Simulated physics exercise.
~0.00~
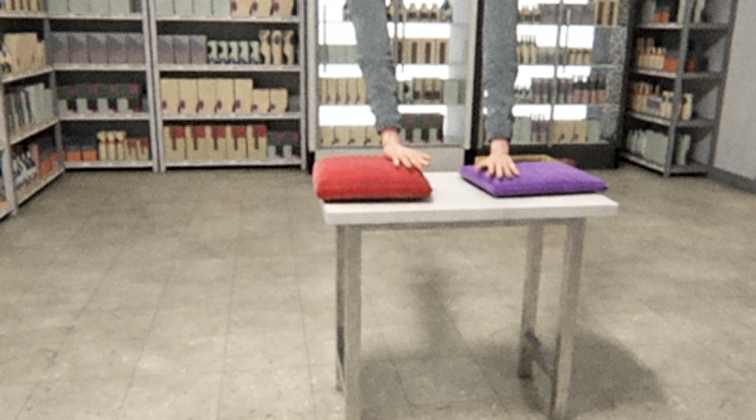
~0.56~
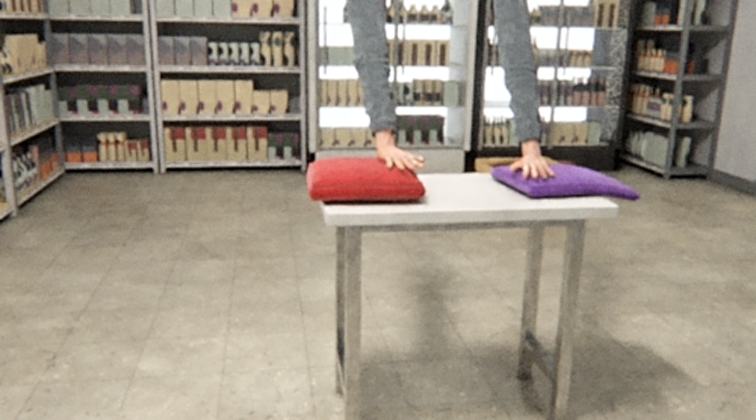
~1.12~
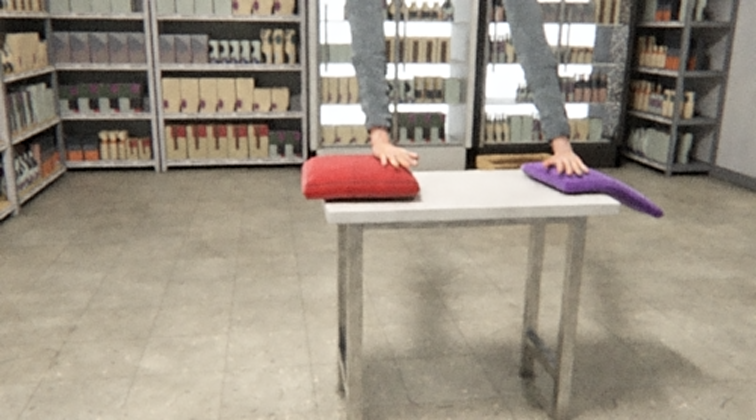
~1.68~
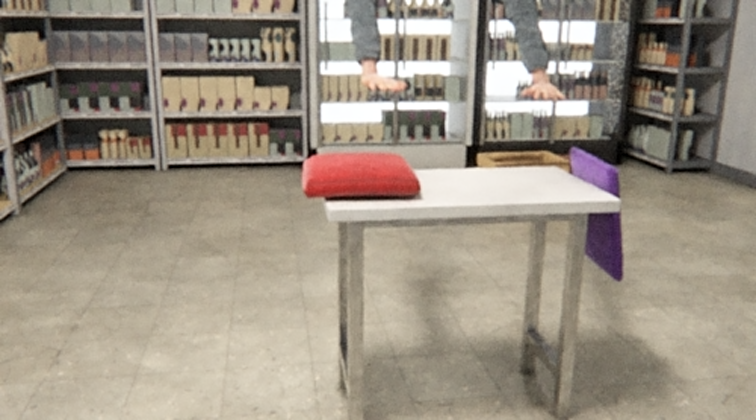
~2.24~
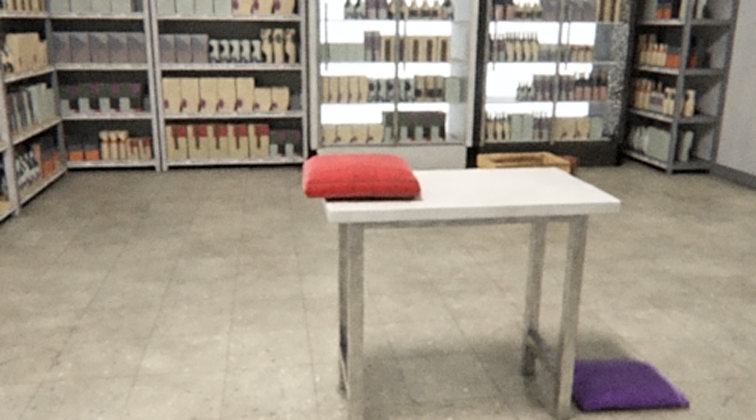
A red cushion and a purple seat pad lie on a narrow white bench with metal legs, seen from the front in a tiled room lined with shelves of boxes and bottles. Two hands reach down from above, one resting on each. They push the two apart, the red cushion slightly left to the bench's left end and the purple pad farther right until it droops over the edge. The hands lift away, and the pad tips down off the right end. It finishes flat on the floor beside the bench legs, while the red cushion stays on top.
